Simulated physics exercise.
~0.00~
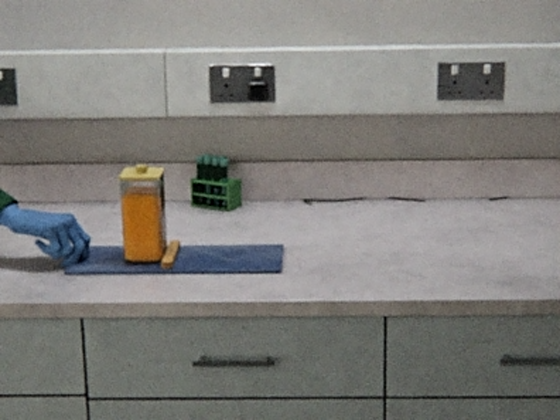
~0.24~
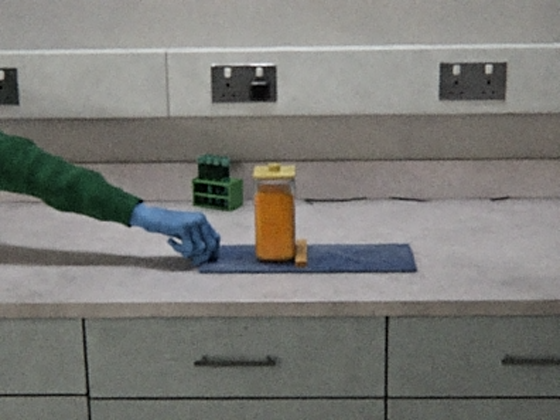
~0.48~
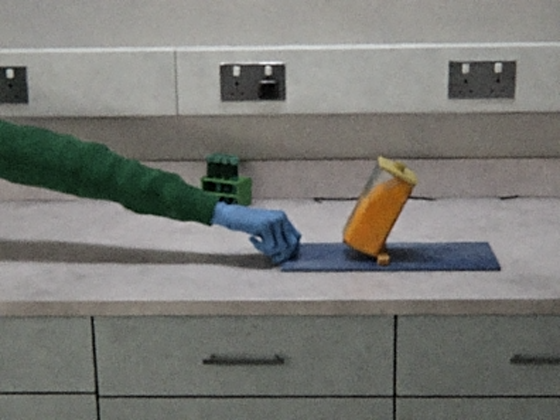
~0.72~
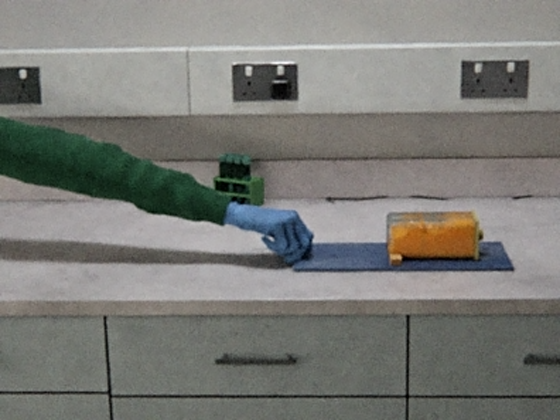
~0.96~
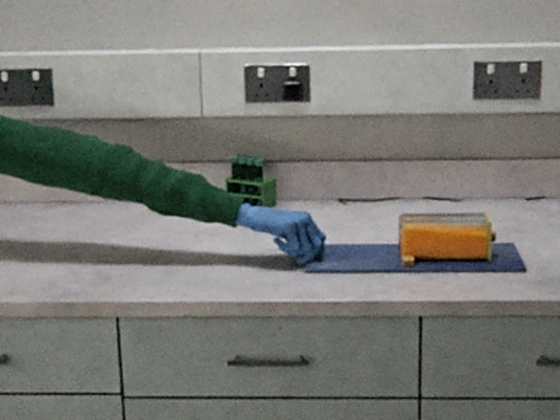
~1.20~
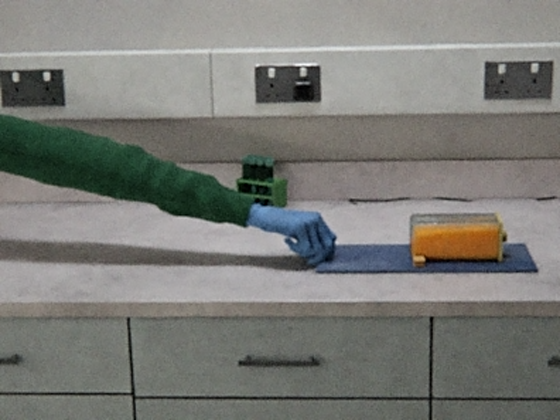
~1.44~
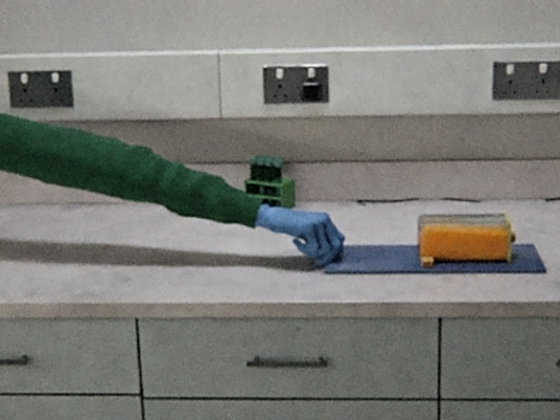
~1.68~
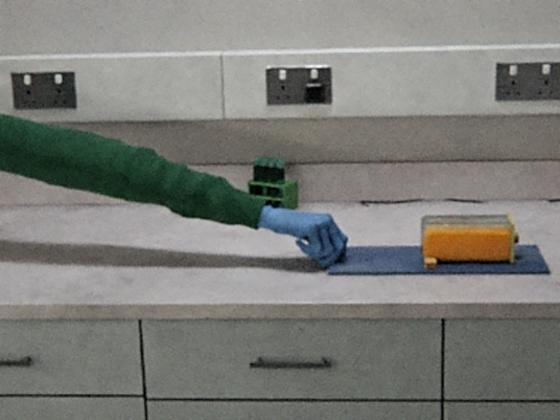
To begin with, a clear square bottle with a yellow cap, mostly full of orange juice, stands upright on a flat blue board on a lab bench, just behind a small batten. A blue-gloved hand at the left edge of the board moves with it as it glides right, a green sleeve coming into view. As the board slows to a stop, the bottle tips over the batten toward the right. It topples onto its side, cap pointing right, while the view drifts slightly left. The bottle ends lying still on the board, the hand resting at the board's left end.
